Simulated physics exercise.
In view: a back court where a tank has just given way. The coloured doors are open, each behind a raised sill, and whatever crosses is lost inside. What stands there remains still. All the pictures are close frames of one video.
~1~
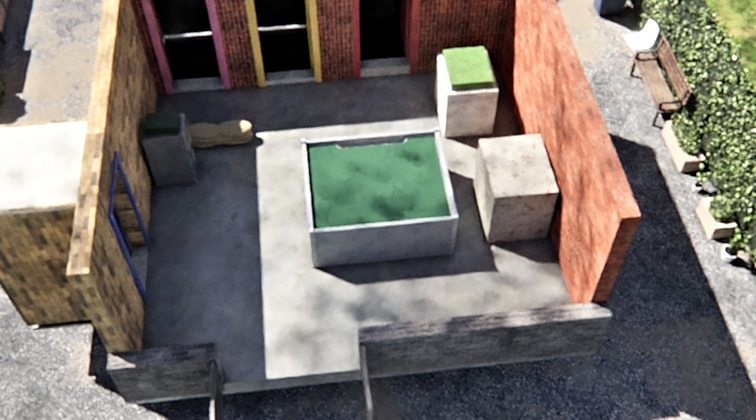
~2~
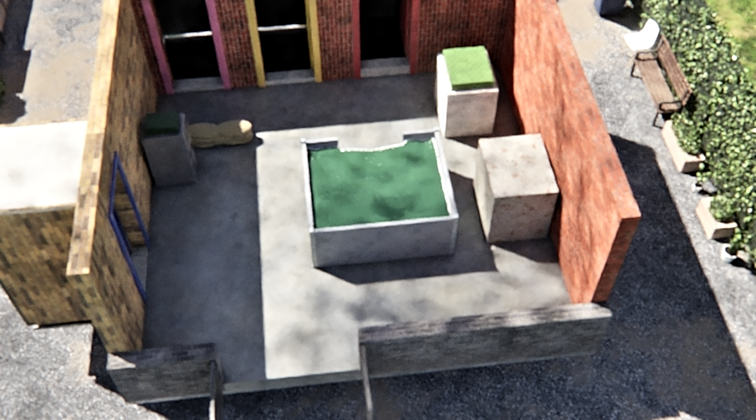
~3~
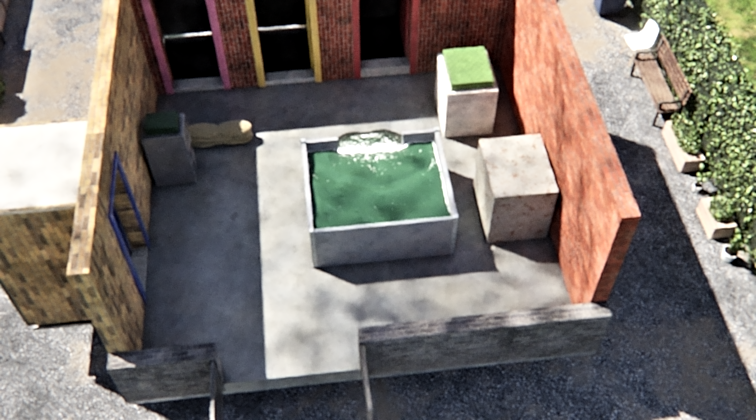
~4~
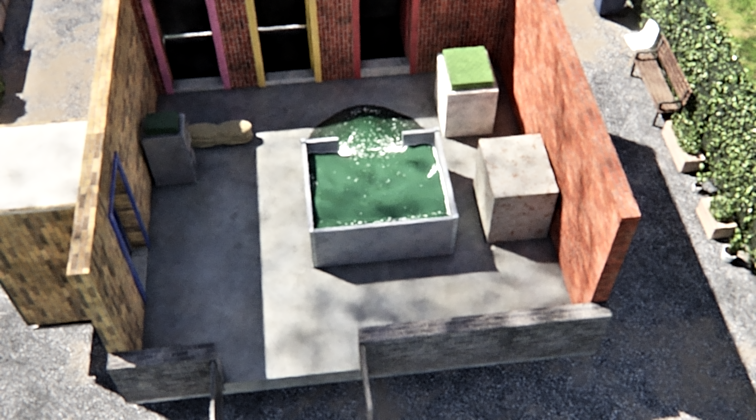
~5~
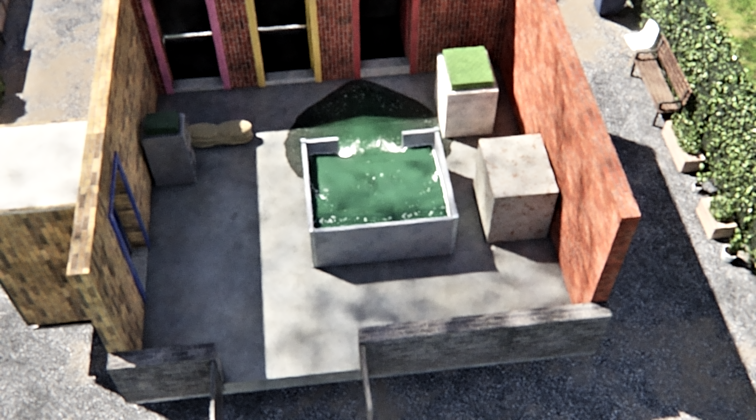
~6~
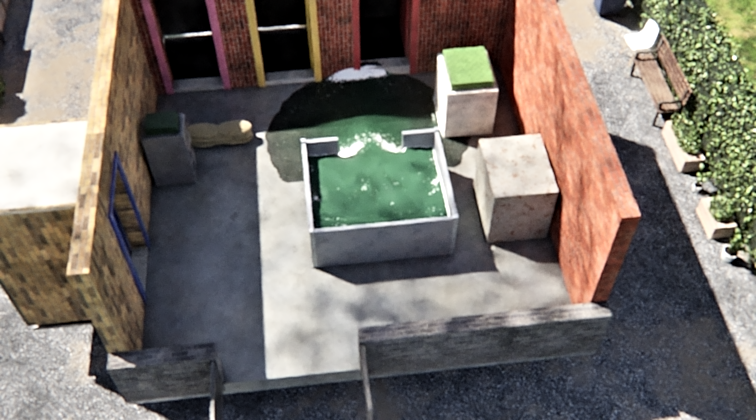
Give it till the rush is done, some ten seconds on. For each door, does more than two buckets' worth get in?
In the end the yellow door sees more than two buckets come in; the blue door sees no more than two buckets come in; the red door sees more than two buckets come in; the pink door sees more than two buckets come in.
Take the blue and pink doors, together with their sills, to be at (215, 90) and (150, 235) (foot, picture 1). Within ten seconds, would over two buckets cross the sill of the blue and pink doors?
I reckon the blue door breaks the limit, and the pink door is safe.
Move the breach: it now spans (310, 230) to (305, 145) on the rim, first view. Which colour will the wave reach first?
That would be the one in blue.
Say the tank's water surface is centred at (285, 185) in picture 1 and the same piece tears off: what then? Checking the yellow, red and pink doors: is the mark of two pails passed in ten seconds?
Result: Yellow door tops the limit, red door stays inside the limit, pink door tops the limit.
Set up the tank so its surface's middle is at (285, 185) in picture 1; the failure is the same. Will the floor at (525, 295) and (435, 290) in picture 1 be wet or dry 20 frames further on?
Spot one ends up left untouched, spot two left untouched.
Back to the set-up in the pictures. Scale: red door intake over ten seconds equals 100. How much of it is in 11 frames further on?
I make it 75 per cent.
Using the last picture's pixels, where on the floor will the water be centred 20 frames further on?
Close to (357, 149), I reckon.
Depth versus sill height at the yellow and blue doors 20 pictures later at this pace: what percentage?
In order: Roughly 200 % and 30 %.
A moment on, water covers 25 % of the floor; the yellow door over two buckets in, the blue door not reached, the red door over two buckets in, the pink door not reached.
Next, water covers 35 % of the floor; the yellow door far over two buckets in, the blue door not reached, the red door far over two buckets in, the pink door wet at the sill, nothing in.
Then, water covers 40 % of the floor; the yellow door far over two buckets in, the blue door wet at the sill, nothing in, the red door far over two buckets in, the pink door under two buckets in.
Later, water covers 60 % of the floor; the yellow door far over two buckets in, the blue door wet at the sill, nothing in, the red door far over two buckets in, the pink door far over two buckets in.
In the end, water covers 80 % of the floor; the yellow door far over two buckets in, the blue door wet at the sill, nothing in, the red door far over two buckets in, the pink door far over two buckets in.
